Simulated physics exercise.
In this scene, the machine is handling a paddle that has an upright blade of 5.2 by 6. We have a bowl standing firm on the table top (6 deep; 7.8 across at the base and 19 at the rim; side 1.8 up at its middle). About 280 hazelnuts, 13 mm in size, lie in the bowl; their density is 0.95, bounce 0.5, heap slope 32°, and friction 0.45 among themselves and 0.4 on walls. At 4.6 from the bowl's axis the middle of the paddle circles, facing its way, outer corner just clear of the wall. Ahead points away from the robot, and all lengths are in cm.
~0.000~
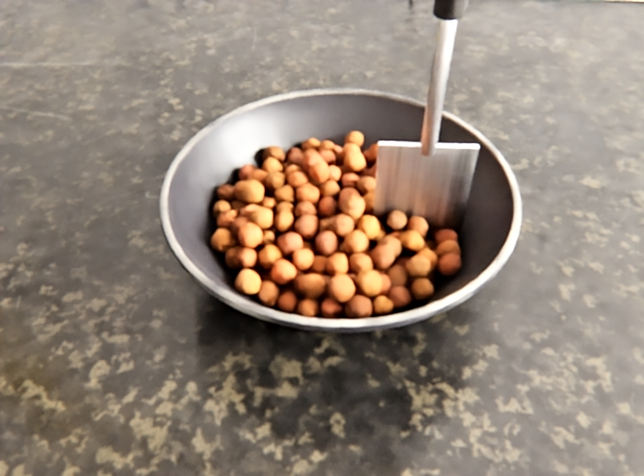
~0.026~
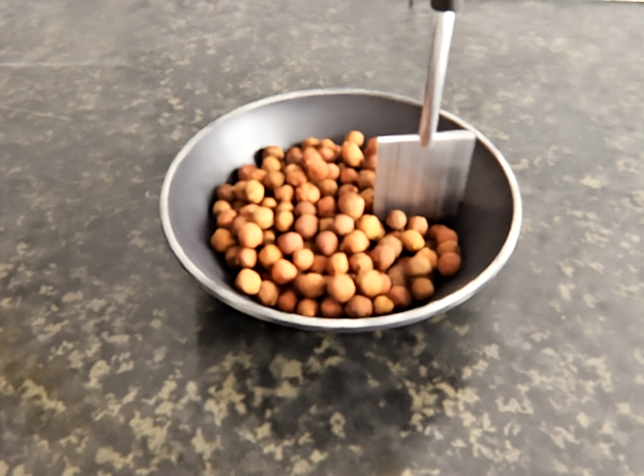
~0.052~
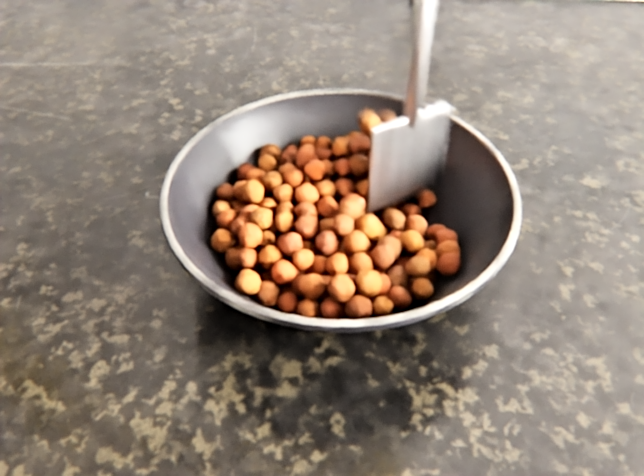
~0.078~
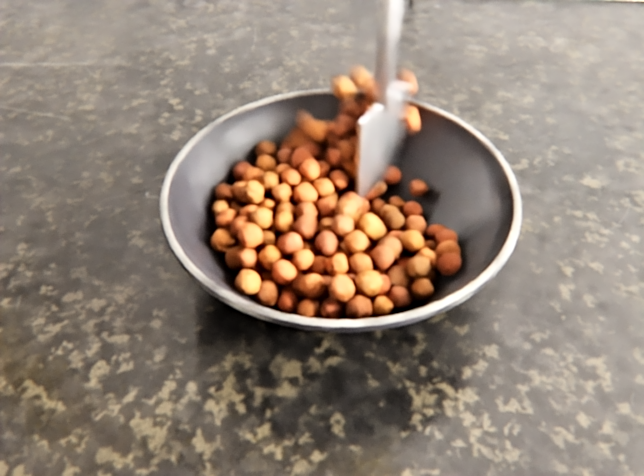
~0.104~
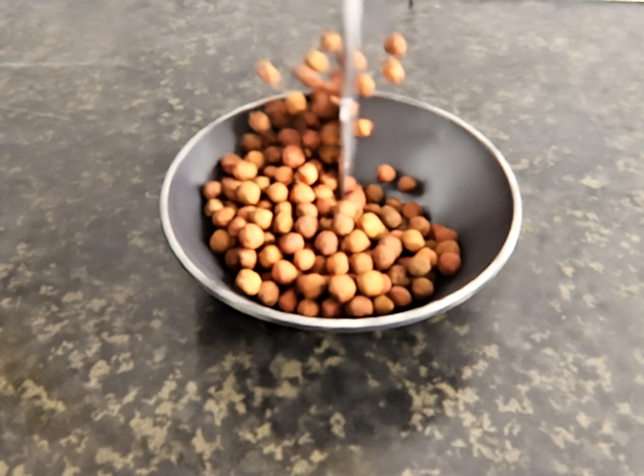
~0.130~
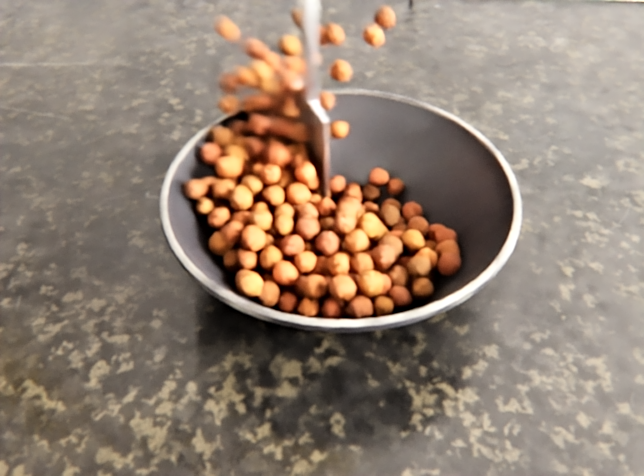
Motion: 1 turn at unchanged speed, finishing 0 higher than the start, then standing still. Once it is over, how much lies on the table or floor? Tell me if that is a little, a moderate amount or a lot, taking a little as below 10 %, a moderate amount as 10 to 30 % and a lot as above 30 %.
A lot, above 30 %.
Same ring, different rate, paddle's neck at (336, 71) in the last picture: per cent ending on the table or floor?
About 40 per cent.
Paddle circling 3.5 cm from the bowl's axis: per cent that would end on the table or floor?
Around 50 in a hundred.
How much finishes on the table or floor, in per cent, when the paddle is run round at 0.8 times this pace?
Roughly 40 per cent.
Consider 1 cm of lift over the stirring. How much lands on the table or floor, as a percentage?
That works out to some 40 per cent.
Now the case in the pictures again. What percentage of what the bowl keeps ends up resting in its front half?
I'd say around 40 per cent.
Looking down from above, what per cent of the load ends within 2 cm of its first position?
Estimate: 15 per cent.
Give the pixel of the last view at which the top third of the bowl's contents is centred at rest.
Around (375, 182).
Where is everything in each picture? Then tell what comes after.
In the first picture, the paddle neck at (432, 120), 0° round; upper third of the load around (328, 209), from x 220 to 450, top at y 140; 284 in the bowl.
In the second picture, the paddle neck at (430, 112), 9° round; upper third of the load around (338, 201), from x 220 to 450, top at y 140.
In the third picture, the paddle neck at (415, 93), 33° round; upper third of the load around (340, 190), from x 220 to 450, top at y 125.
In the fourth picture, the paddle neck at (385, 78), 61° round; upper third of the load around (330, 178), from x 220 to 450, top at y 80.
In the fifth picture, the paddle neck at (348, 71), 88° round; upper third of the load around (307, 167), from x 215 to 450, top at y 45; 281 in the bowl, 3 in flight or on the tool.
In the sixth picture, the paddle neck at (310, 74), 115° round; upper third of the load around (278, 156), from x 195 to 450, top at y 15; 273 in the bowl, 11 in flight or on the tool.
After 0.22 s, 205° round, highest piece 14 above the table; 240 in the bowl, 44 in flight or on the tool.
After 0.30 s, 294° round, highest piece 12 above the table; 199 in the bowl, 24 on the table or floor, 61 in flight or on the tool.
After 0.54 s, 0° round, highest piece 6 above the table; 154 in the bowl, 128 on the table or floor, 2 in flight or on the tool.
After 1.24 s, 0° round, highest piece 6 above the table; 154 in the bowl, 130 on the table or floor.
In the end, 154 in the bowl, 130 on the table or floor. That is 46 % on the table or floor.
